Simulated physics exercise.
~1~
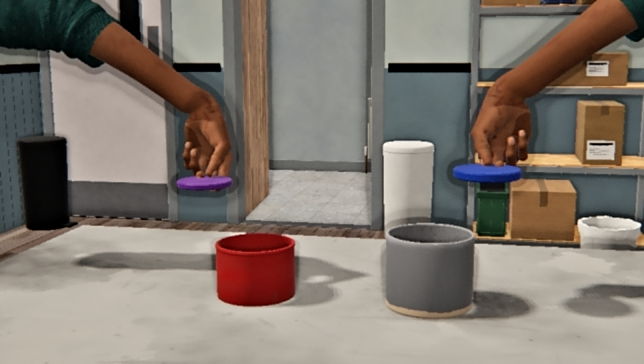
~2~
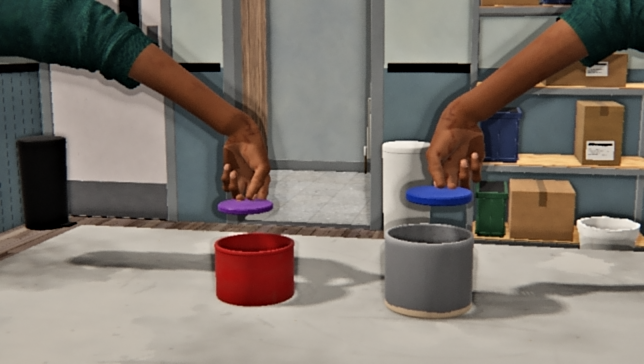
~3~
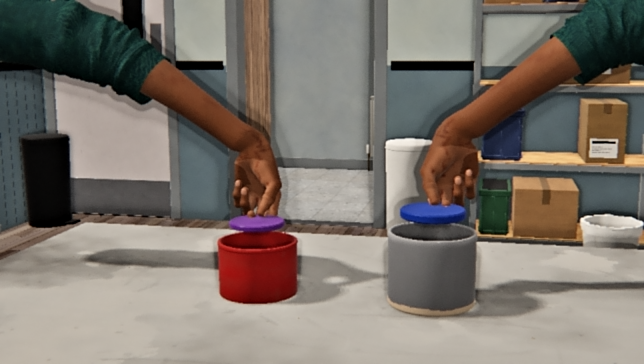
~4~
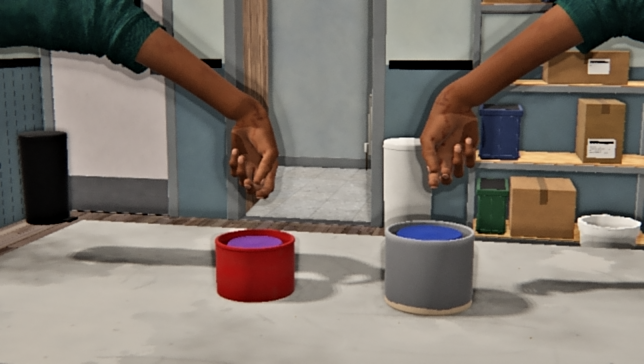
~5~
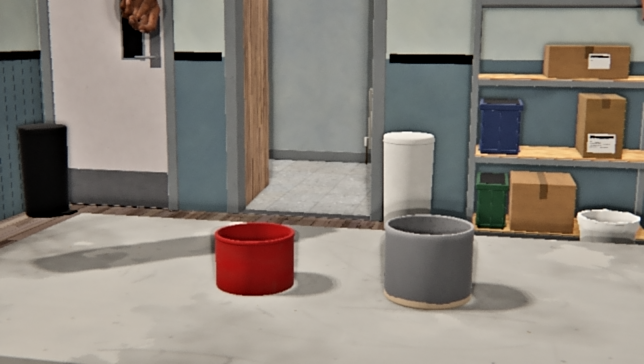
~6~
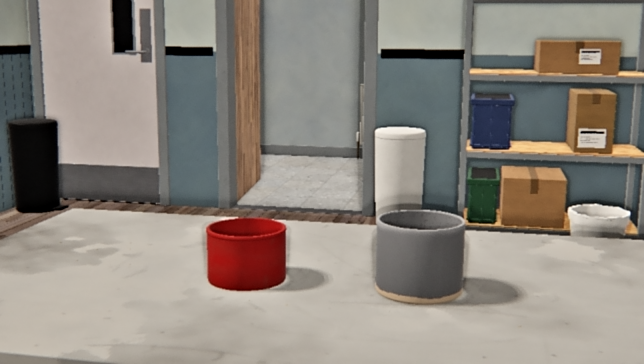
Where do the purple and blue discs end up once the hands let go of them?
Both discs fall inside the pots, the purple one into the red pot and the blue one into the grey pot.
We see two hands lower a purple disc toward a small red pot and a blue disc toward a larger grey pot on a pale tabletop. Once released, both discs drop inside instead of resting on the rims, and the hands withdraw, leaving the pots standing uncovered.
